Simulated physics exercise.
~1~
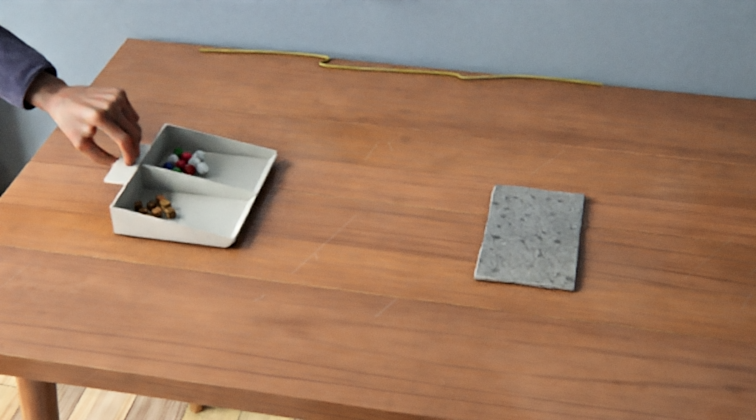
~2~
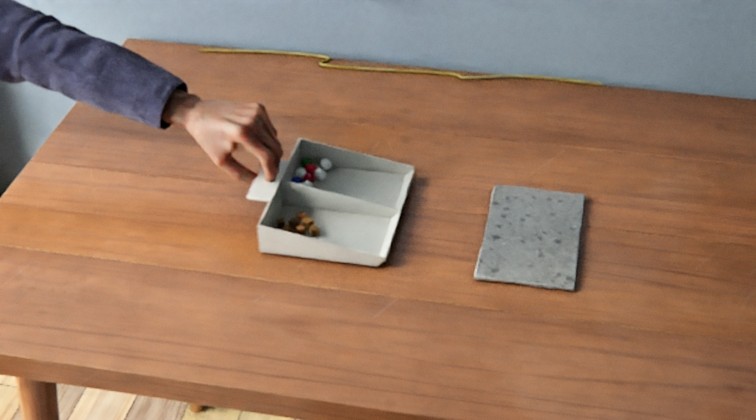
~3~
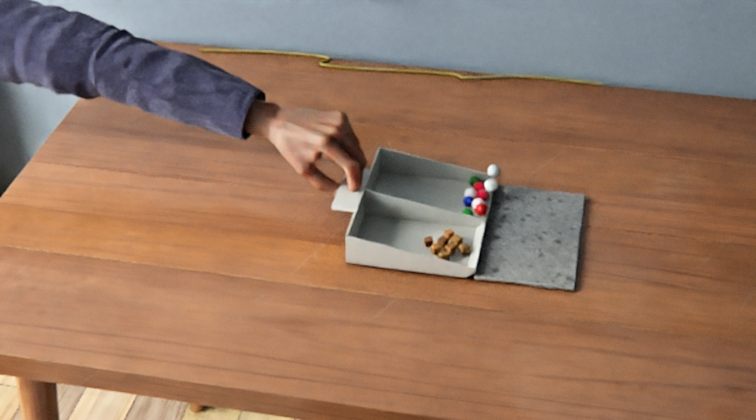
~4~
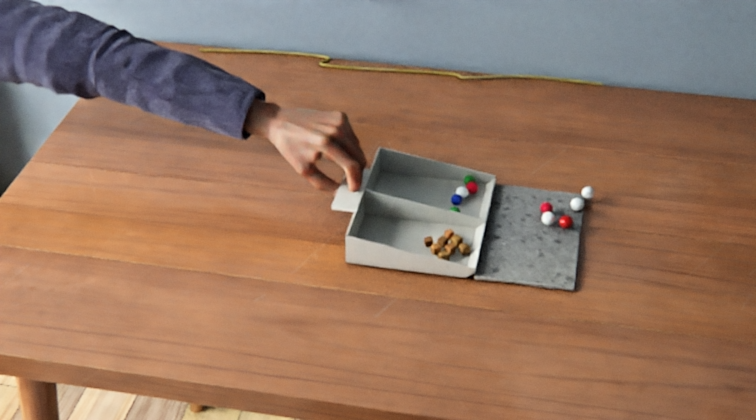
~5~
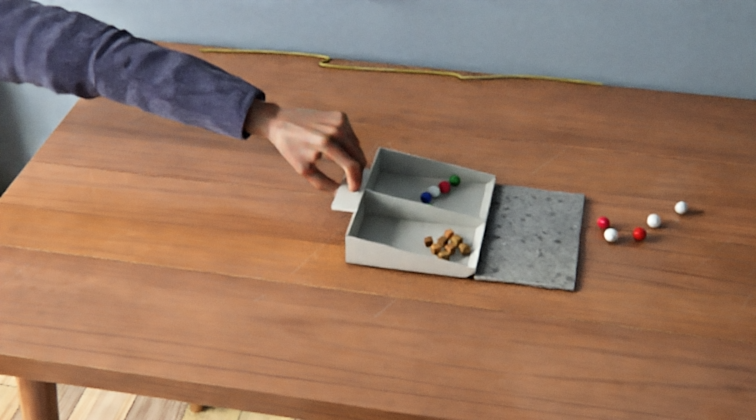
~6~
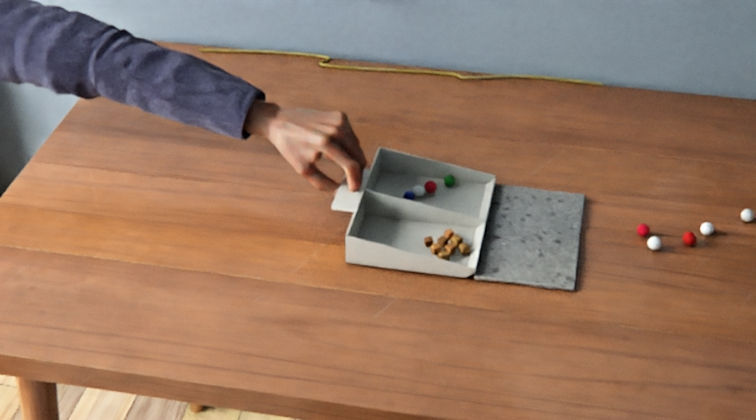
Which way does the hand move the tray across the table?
The hand moves the tray to the right, up to the speckled grey slab.
